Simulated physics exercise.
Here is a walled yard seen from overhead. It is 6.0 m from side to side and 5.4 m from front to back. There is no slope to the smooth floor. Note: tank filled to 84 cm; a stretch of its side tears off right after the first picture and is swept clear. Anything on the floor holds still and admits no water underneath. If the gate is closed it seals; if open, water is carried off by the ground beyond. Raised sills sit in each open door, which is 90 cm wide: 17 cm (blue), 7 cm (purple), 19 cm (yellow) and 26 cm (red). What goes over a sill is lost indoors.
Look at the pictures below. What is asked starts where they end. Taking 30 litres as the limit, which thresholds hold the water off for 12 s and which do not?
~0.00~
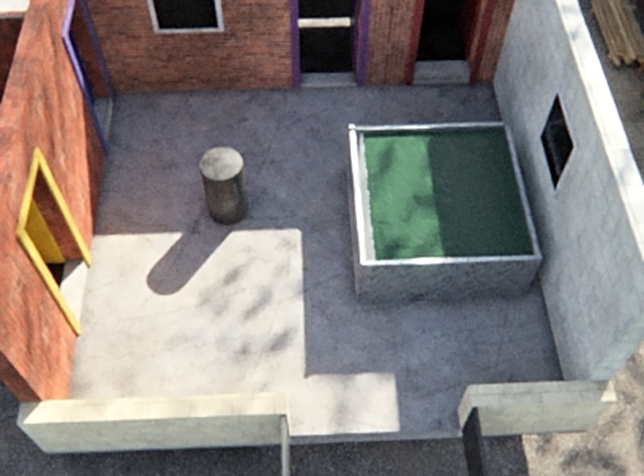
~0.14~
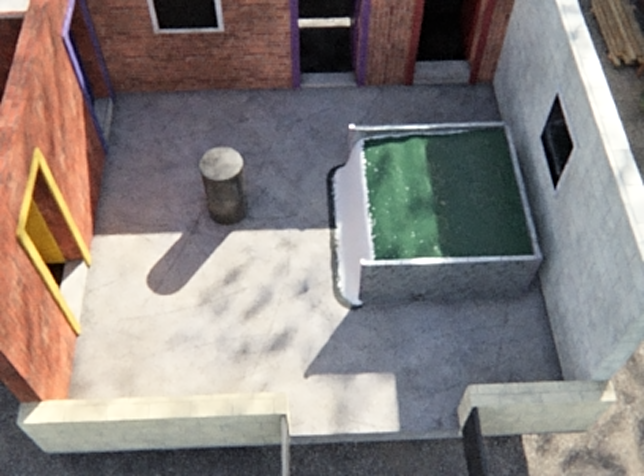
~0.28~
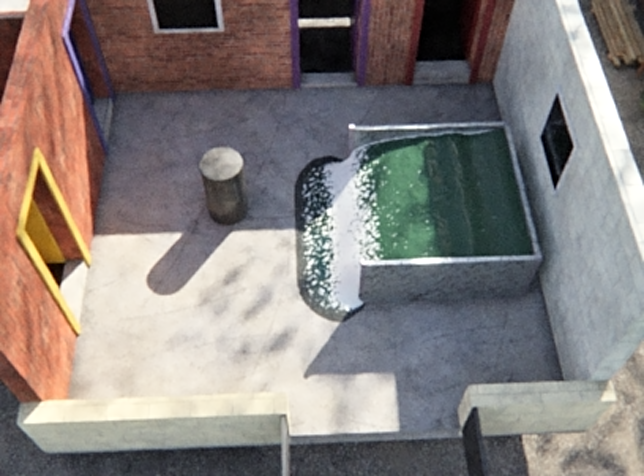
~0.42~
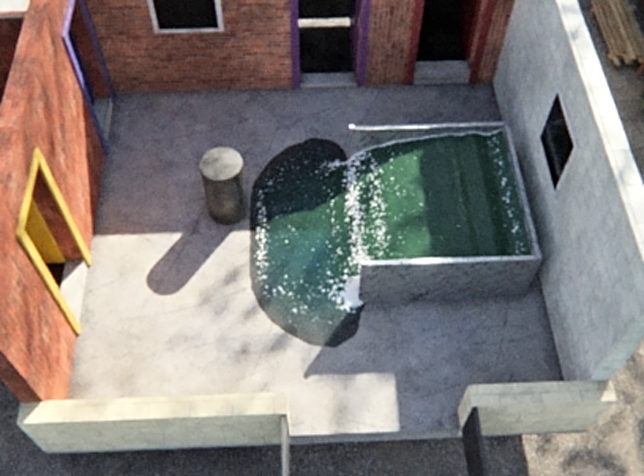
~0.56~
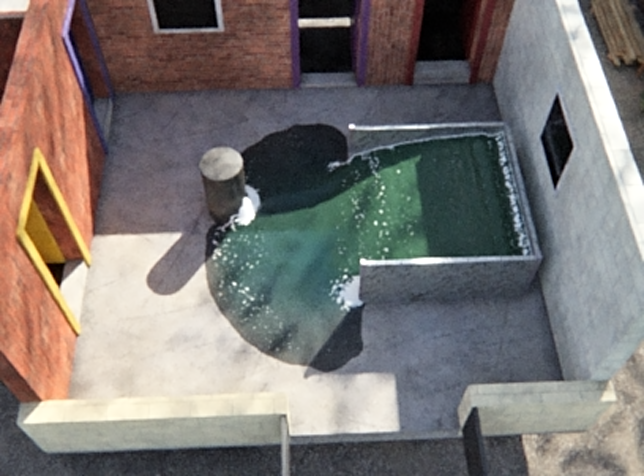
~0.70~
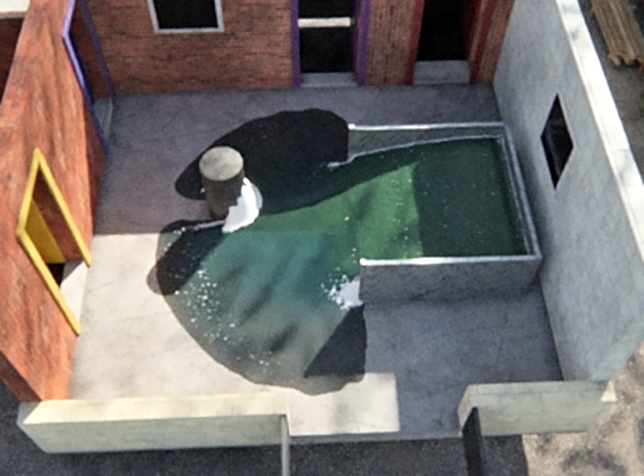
As I see it, blue door: Above the limit; purple door: Above the limit; yellow door: Above the limit; red door: Beneath the limit.
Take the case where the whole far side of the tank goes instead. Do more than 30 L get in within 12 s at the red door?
At the red door the limit is exceeded.
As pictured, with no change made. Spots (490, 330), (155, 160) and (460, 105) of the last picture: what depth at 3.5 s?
Close to 0, 19 and 0 centimetres.
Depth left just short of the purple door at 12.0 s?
The depth comes to around 12.0 centimetres.
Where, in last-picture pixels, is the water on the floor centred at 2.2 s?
(264, 239).
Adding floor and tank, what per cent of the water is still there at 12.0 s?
74 %.
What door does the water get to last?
That's the red door.
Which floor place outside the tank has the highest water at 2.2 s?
Close to pixel (65, 424).
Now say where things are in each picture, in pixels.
The first picture shows the tank at (439, 192) is whole and still, 84 cm deep.
In the second picture, the front is at (358, 305), 1.1 m from the gap at (358, 220); 0.4 m2 of floor is under water; 84 cm left at the back of the tank.
In the third picture, the front is at (330, 314), 1.3 m from the gap at (358, 221); 1.6 m2 of floor is under water; 84 cm left at the back of the tank.
In the fourth picture, the front is at (293, 151), 1.7 m from the gap at (357, 223); 3.7 m2 of floor is under water; 78 cm left at the back of the tank.
In the fifth picture, the front is at (236, 322), 2.1 m from the gap at (357, 223); 5.8 m2 of floor is under water; 71 cm left at the back of the tank.
In the sixth picture, water pours out at (357, 223) and has run 2.7 m, to (162, 260); typically 7 cm deep outside, 72 cm at the tank's back.
After 1.4 s water covers 60 % of the floor and is deepest (50 cm) near (252, 218); blue door 20 cm at the sill, 0 L in, purple door 2 cm at the sill, 0 L in, yellow door 38 cm at the sill, 33 L in, red door not reached.
After 2.2 s water covers 60 % of the floor and is deepest (60 cm) near (65, 424); blue door 34 cm at the sill, 23 L in, purple door 2 cm at the sill, 0 L in, yellow door 38 cm at the sill, 132 L in, red door not reached.
After 3.5 s water covers 65 % of the floor and is deepest (28 cm) near (107, 153); blue door 25 cm at the sill, 120 L in, purple door 4 cm at the sill, 0 L in, yellow door 26 cm at the sill, 211 L in, red door not reached.
After 7.0 s water covers 95 % of the floor and is deepest (26 cm) near (492, 90); blue door 14 cm at the sill, 141 L in, purple door 9 cm at the sill, 16 L in, yellow door 9 cm at the sill, 224 L in, red door 9 cm at the sill, 0 L in.
After 12.0 s water covers 95 % of the floor and is deepest (14 cm) near (265, 186); blue door 7 cm at the sill, 141 L in, purple door 12 cm at the sill, 53 L in, yellow door 5 cm at the sill, 224 L in, red door 11 cm at the sill, 0 L in.
